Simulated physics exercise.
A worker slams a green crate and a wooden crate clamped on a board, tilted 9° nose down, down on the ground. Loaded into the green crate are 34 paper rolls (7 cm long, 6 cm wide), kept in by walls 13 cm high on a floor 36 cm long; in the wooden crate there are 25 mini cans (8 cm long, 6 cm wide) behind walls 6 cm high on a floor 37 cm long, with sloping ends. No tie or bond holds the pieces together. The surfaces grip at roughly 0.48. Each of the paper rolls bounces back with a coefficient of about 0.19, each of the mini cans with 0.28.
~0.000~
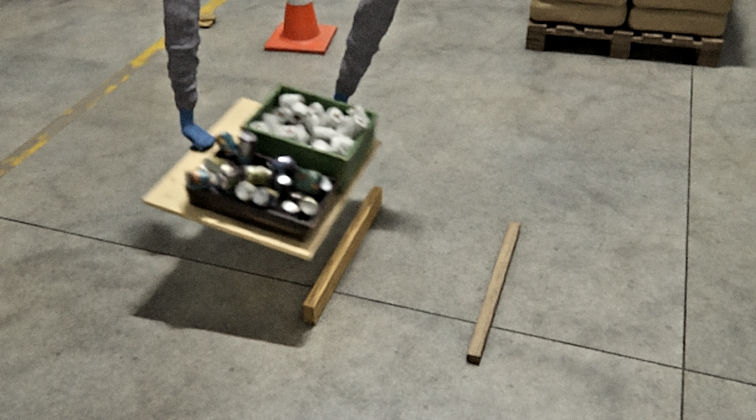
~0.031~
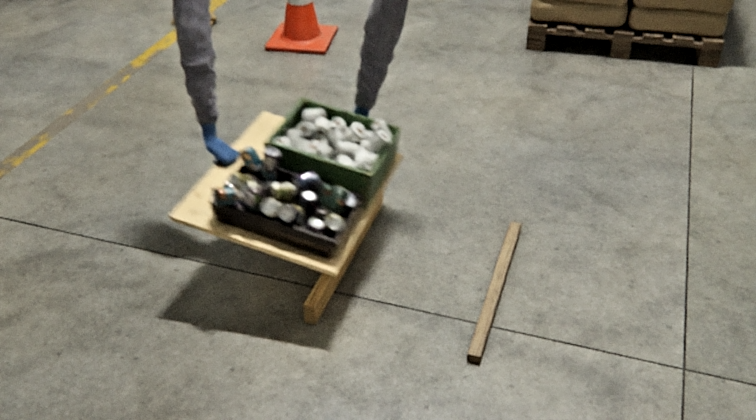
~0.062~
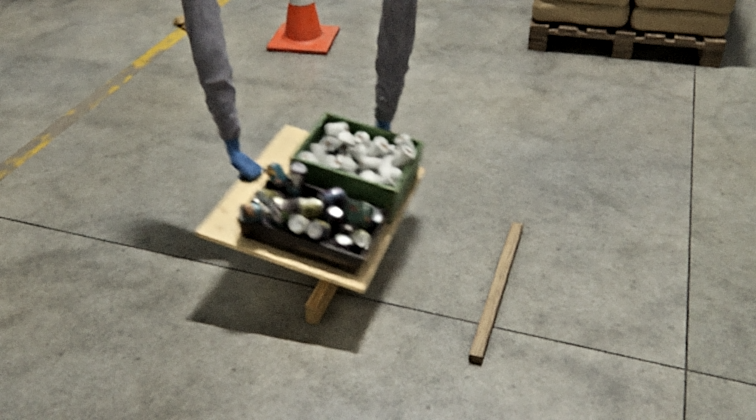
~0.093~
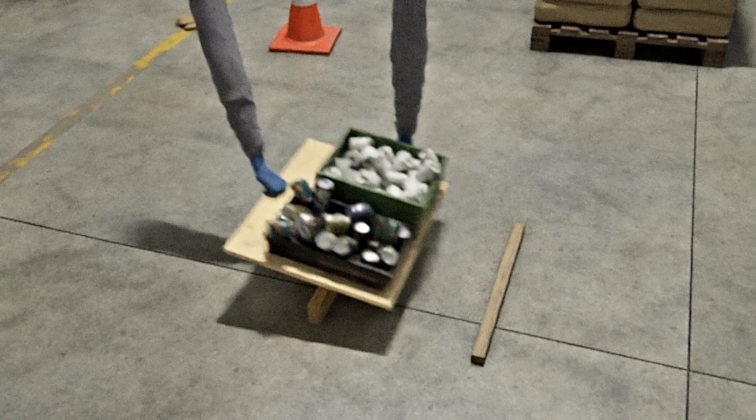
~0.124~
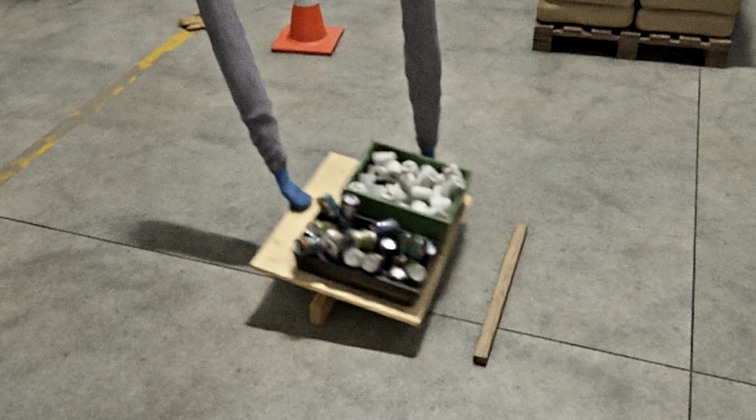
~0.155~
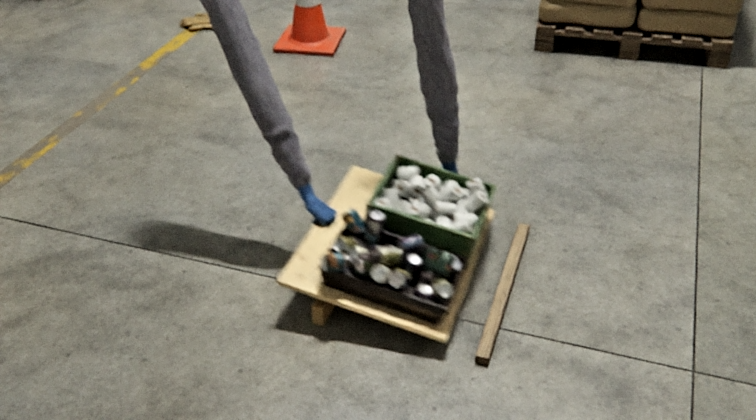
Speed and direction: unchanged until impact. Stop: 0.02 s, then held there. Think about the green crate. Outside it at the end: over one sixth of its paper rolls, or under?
Spillage: South of a sixth.
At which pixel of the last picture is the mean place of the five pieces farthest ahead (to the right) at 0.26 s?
About (495, 269).
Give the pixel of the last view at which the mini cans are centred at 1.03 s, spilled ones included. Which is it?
Centre: About (458, 299) px.
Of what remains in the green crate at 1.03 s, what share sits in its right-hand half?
Share in that half: Roughly 60 percent.
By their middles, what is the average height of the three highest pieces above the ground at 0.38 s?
Roughly 24 centimetres.
After 0.18 s, the board stops.
After 0.26 s, green crate 34 in, 0 out and wooden crate 23 in, 2 out.
After 0.38 s, green crate 33 in, 1 out and wooden crate 20 in, 5 out.
After 0.60 s, green crate 33 in, 1 out and wooden crate 14 in, 11 out.
Outcome (at 1.03 s), green crate 33 in, 1 out and wooden crate 14 in, 11 out. Asked share, 1 of 34, 3 per cent.
